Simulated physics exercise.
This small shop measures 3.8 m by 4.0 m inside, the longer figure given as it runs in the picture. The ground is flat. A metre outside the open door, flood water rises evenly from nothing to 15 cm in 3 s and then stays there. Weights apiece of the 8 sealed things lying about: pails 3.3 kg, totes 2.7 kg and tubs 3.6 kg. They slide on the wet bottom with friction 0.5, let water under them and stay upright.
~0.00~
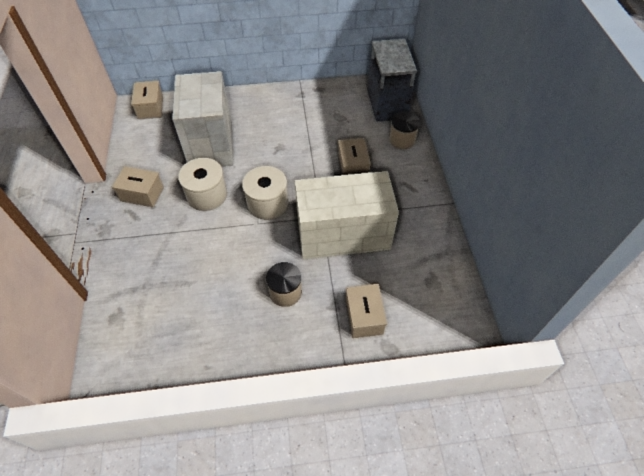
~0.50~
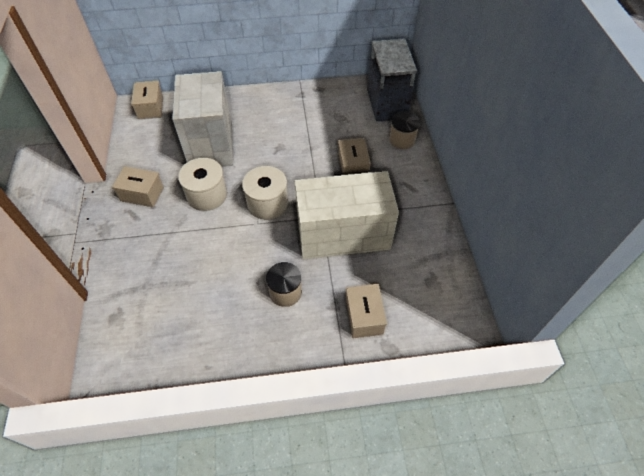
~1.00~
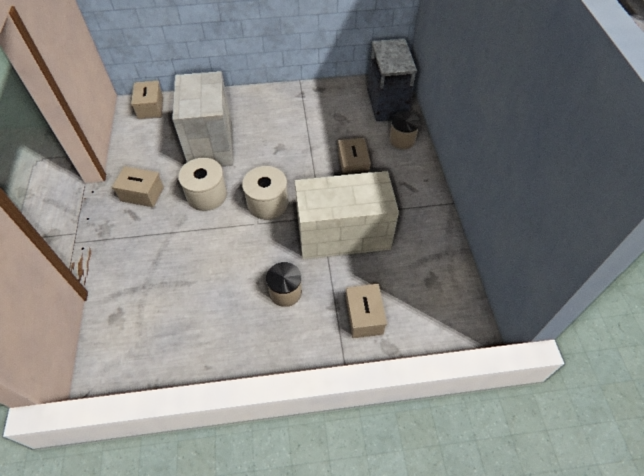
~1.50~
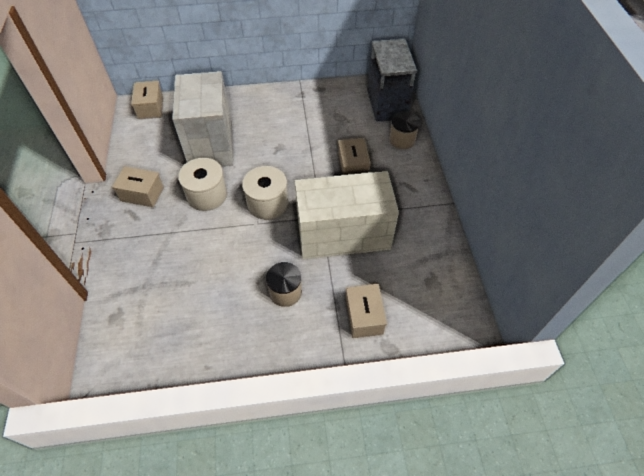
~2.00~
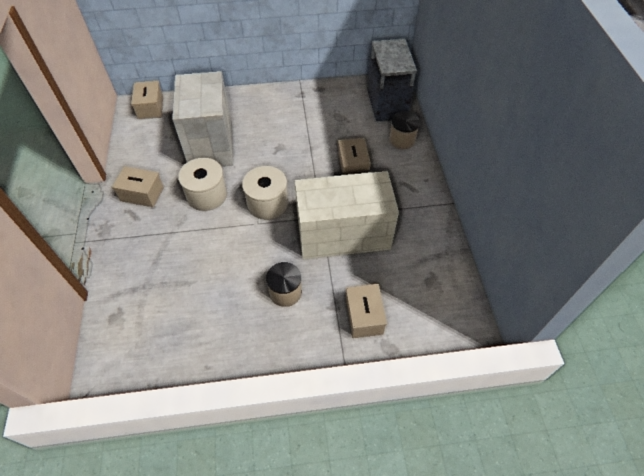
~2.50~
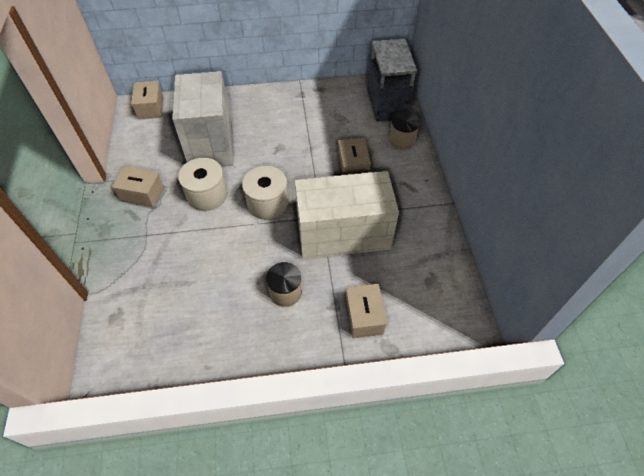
In a small walled shop seen from above, boxes, drums and blocks stand on a dry grey concrete floor. Greenish water spreads over the paving outside, covers the ground beyond the open doorway at left, then creeps through it in a shallow, rounded patch, while the objects inside stay still.
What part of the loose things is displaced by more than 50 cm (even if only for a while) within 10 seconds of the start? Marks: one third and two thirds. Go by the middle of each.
That comes to at least two thirds.
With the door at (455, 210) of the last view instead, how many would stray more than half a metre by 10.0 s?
In that case 5 of them.
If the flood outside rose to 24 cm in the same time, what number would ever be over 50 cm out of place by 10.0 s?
Then 7.
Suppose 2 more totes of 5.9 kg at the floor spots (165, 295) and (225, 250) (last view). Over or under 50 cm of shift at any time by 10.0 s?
In that order: Past it, past it.
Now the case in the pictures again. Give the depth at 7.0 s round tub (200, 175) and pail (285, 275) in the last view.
About 3 and 6 cm.
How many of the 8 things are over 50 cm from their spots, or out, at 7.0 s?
I count 6.
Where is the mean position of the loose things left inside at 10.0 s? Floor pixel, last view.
Near (311, 176).
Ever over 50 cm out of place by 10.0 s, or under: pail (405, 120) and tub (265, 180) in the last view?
In turn: Less, more.
After 3.5 s 0 of 8 are over 50 cm from their spots; 0 afloat.
After 4.5 s 2 of 8 are over 50 cm from their spots; 1 afloat.
After 7.0 s 6 of 8 are over 50 cm from their spots; 7 afloat.
After 10.0 s 5 of 8 are over 50 cm from their spots, and 6 have been at some point; 8 afloat.
